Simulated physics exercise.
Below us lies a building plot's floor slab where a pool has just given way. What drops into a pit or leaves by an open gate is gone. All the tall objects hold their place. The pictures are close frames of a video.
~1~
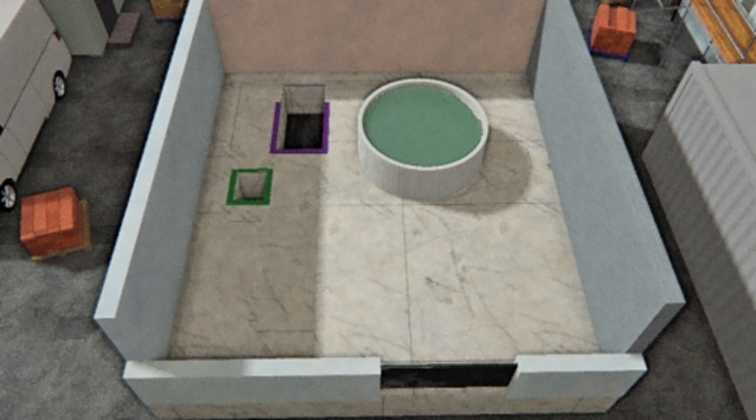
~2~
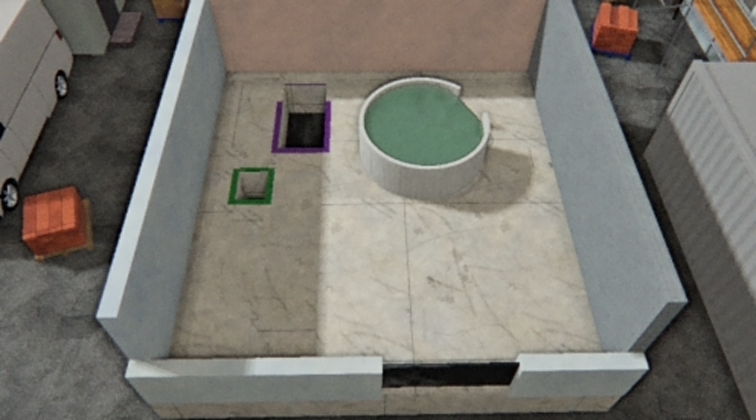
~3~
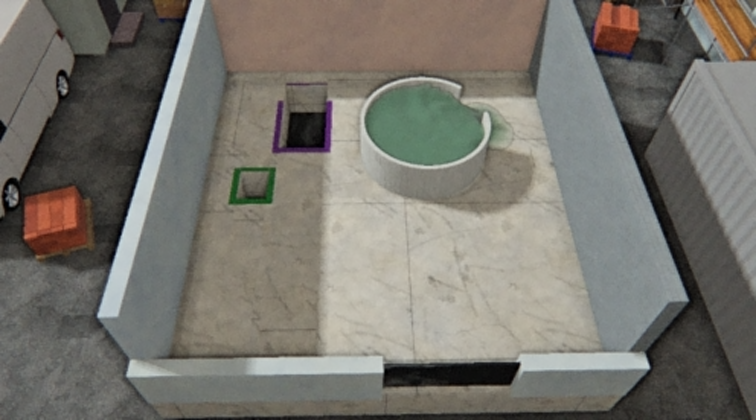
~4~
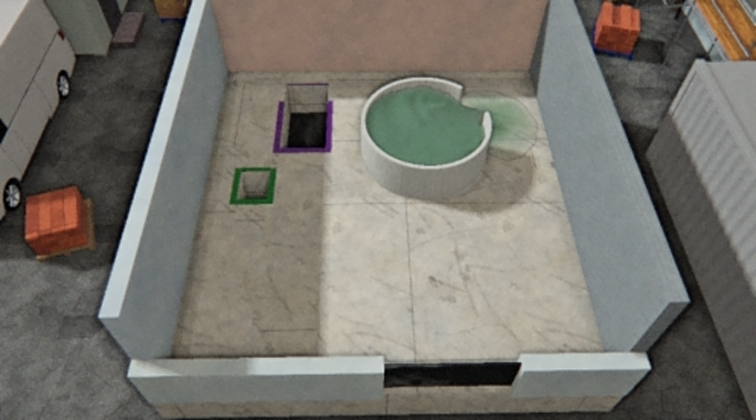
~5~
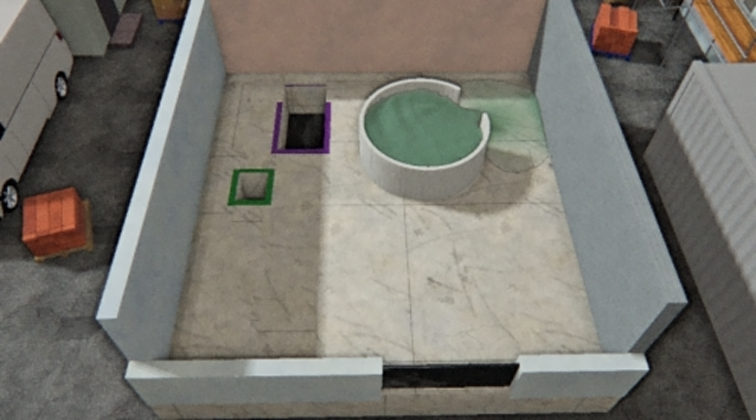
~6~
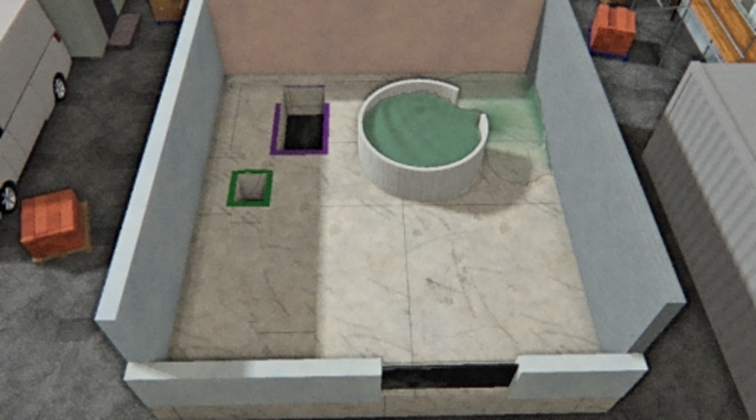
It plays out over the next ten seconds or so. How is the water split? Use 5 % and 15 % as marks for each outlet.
In the end: The gate takes less than 5 %; the green pit takes less than 5 %; the purple pit takes more than 15 %.
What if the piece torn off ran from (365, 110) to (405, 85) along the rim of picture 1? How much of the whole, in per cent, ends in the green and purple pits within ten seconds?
Parts in a hundred: Green 2, purple 65.
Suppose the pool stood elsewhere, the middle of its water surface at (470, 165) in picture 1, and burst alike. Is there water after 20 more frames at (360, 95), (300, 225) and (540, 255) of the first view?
In that order: Under water, dry, flooded.
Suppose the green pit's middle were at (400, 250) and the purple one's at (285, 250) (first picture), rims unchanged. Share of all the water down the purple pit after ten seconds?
Per cent: Purple 10.
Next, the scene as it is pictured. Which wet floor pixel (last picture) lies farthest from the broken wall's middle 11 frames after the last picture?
Near (581, 300).
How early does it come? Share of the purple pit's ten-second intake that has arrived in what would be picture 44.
Near 60 in a hundred.
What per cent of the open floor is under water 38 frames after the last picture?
Near 65 in a hundred.
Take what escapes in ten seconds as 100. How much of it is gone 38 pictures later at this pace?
Roughly 55 per cent.
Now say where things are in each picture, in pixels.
In the first frame, the round pool at (423, 125) is whole and still.
In the second frame, the front is at a hidden place, out from the gap at (470, 120).
In the third frame, water pours out at (470, 122) and has run to (510, 132).
In the fourth frame, the front is at (523, 107), out from the gap at (471, 122).
In the fifth frame, the front is at (530, 91), out from the gap at (469, 123).
In the sixth frame, the front is at (525, 77), out from the gap at (468, 123).
A moment on, water covers 10 % of the floor; the gate 0 %, the green pit 0 %, the purple pit 0 %.
Next, water covers 25 % of the floor; the gate 0 %, the green pit 0 %, the purple pit 0 %.
Then, water covers 45 % of the floor; the gate 0 %, the green pit 0 %, the purple pit 4 %.
Later, water covers 65 % of the floor; the gate 0 %, the green pit 0 %, the purple pit 16 %.
In the end, water covers 85 % of the floor; the gate 0 %, the green pit 1 %, the purple pit 27 %.
